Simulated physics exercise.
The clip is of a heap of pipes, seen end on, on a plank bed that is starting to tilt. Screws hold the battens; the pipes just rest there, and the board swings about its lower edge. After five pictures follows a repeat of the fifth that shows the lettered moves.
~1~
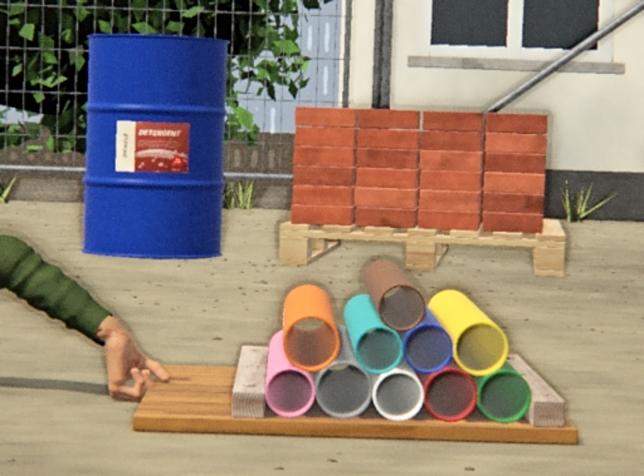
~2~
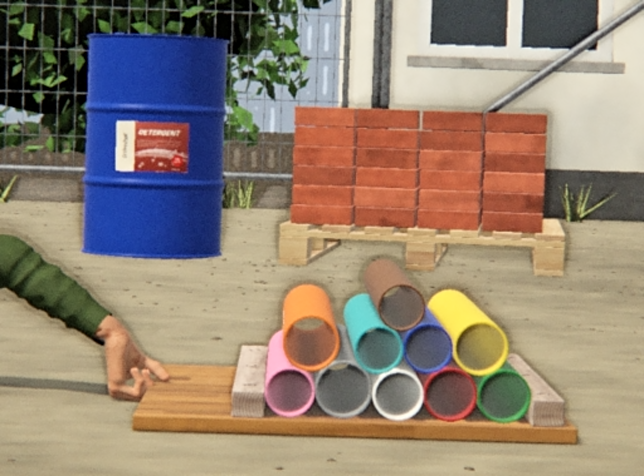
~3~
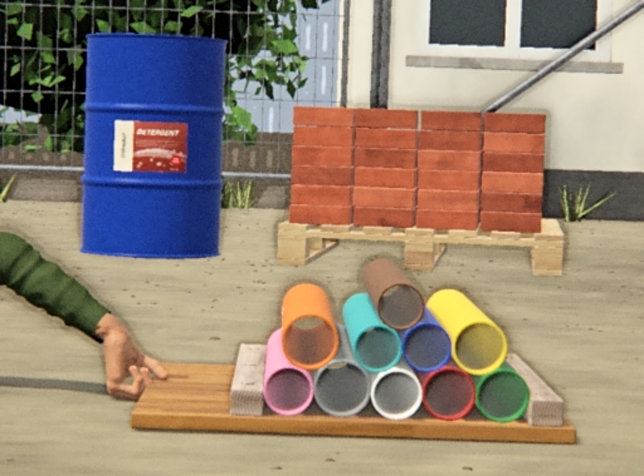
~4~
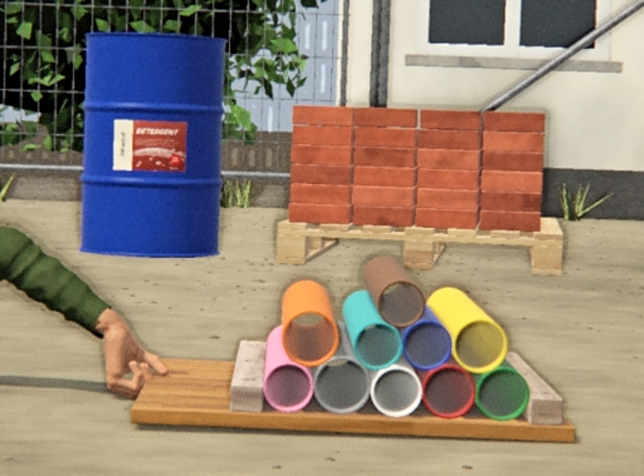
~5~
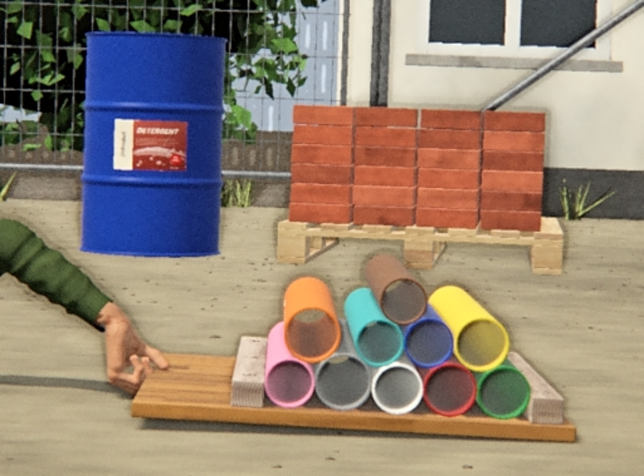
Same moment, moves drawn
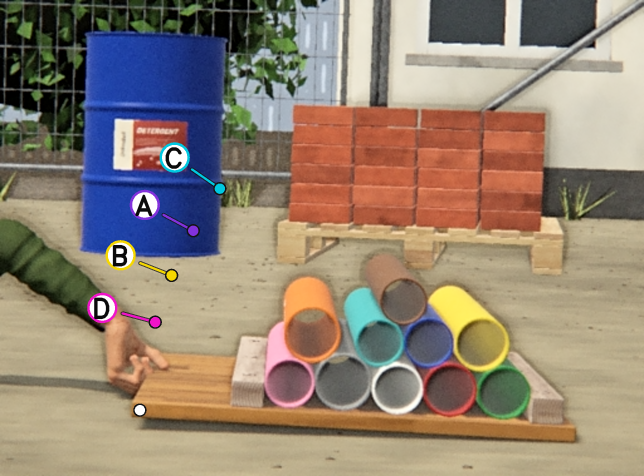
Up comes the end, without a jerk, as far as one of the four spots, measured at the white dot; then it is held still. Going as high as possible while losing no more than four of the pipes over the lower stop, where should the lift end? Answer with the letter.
Lift it to C and no more.
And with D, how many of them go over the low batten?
The count is none.
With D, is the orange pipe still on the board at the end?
Yes.
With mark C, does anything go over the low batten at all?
Yes, at C.
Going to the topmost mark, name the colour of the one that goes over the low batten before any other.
It is the yellow one.
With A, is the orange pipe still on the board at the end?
The orange pipe: Yes.
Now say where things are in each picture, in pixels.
In the first frame, blue pipe (428, 349); yellow pipe (481, 348); orange pipe (311, 343).
In the second frame, orange pipe (311, 343); brown pipe (402, 308).
In the third frame, board (348, 387); grey pipe (343, 389).
In the fourth frame, board (348, 385); pink pipe (289, 387); grey pipe (342, 386).
In the fifth frame, board (349, 381); pink pipe (290, 383); grey pipe (343, 382).
On the marked copy, A at (193, 230); B at (172, 276); C at (220, 188); D at (155, 322); the white dot at (140, 410).
Following C. Soon after the start, board at 18°.
Later, board at 33°.
In the end, board at 33°, four over the low batten (turquoise, blue, yellow, brown).
As for the rest, A four over the low batten (turquoise, blue, yellow, brown); B none over the low batten; D none over the low batten.
